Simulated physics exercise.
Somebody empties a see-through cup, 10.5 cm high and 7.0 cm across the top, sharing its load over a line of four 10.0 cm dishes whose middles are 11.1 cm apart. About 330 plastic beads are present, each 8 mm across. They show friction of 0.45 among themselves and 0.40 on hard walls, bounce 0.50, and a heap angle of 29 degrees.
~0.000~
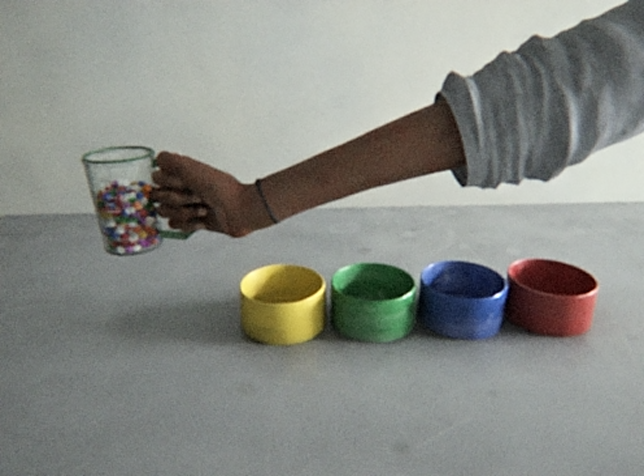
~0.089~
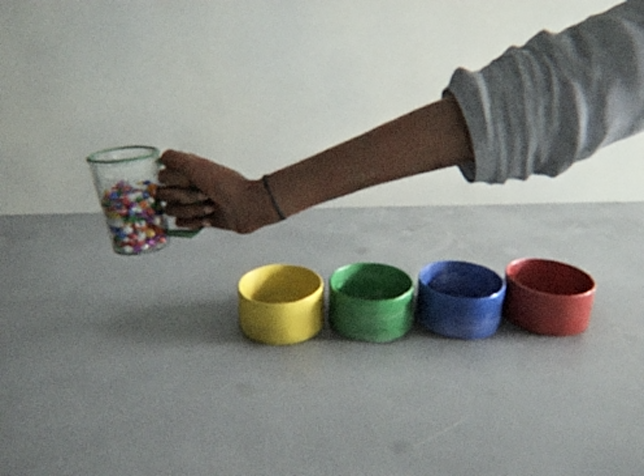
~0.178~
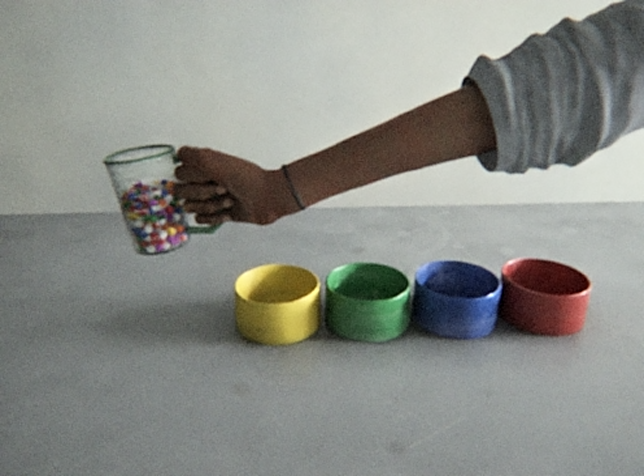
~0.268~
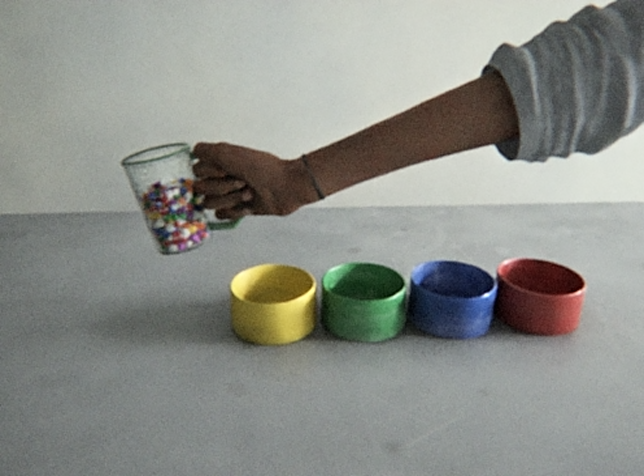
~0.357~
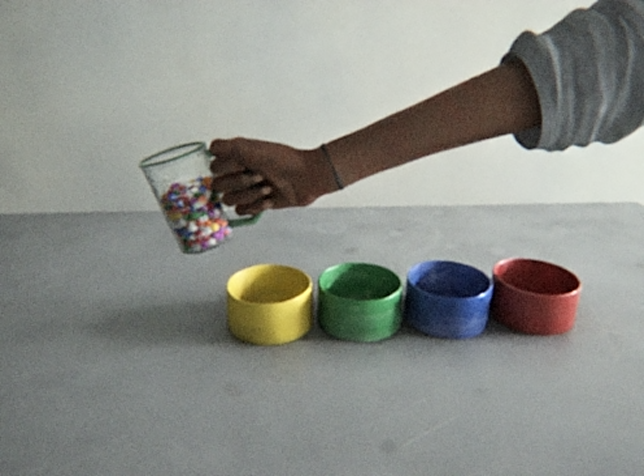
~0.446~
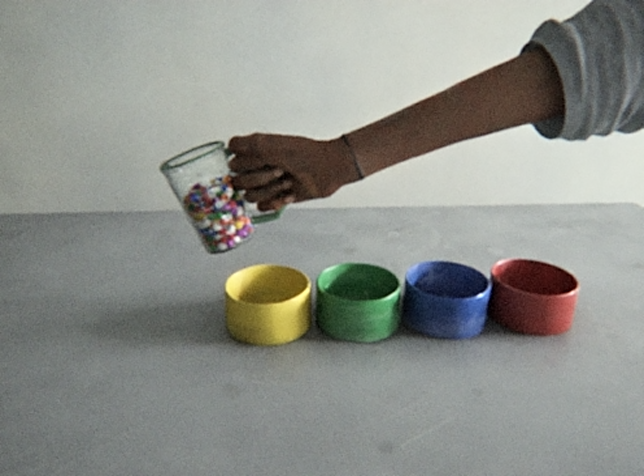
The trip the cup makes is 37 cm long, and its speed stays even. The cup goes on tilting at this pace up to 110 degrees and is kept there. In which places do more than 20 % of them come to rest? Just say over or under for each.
Going through them: Red dish comes out under, blue dish comes out under, green dish comes out over, yellow dish comes out under, counter comes out under.
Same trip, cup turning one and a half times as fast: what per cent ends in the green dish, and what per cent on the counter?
In that case I'd put green at 100 and the counter at 0.
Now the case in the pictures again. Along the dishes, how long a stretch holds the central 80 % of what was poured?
About 6 cm.
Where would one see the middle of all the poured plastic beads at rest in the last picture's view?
Centre at rest: Approx. (357, 303) px.
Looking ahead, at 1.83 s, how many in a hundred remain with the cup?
Somewhere near 100 per cent of the load.
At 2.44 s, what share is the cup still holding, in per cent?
Estimate: Some 40 %.
After 1.27 s, tilt 61 degrees; cup holds 100 %.
After 1.83 s, tilt 90 degrees; cup holds 100 %.
After 2.44 s, tilt 110 degrees; cup holds 40 %, green 55 %.
In the end, at 3.4 s, red 0 %, blue 0 %, green 100 %, yellow 0 %, counter 0 %.
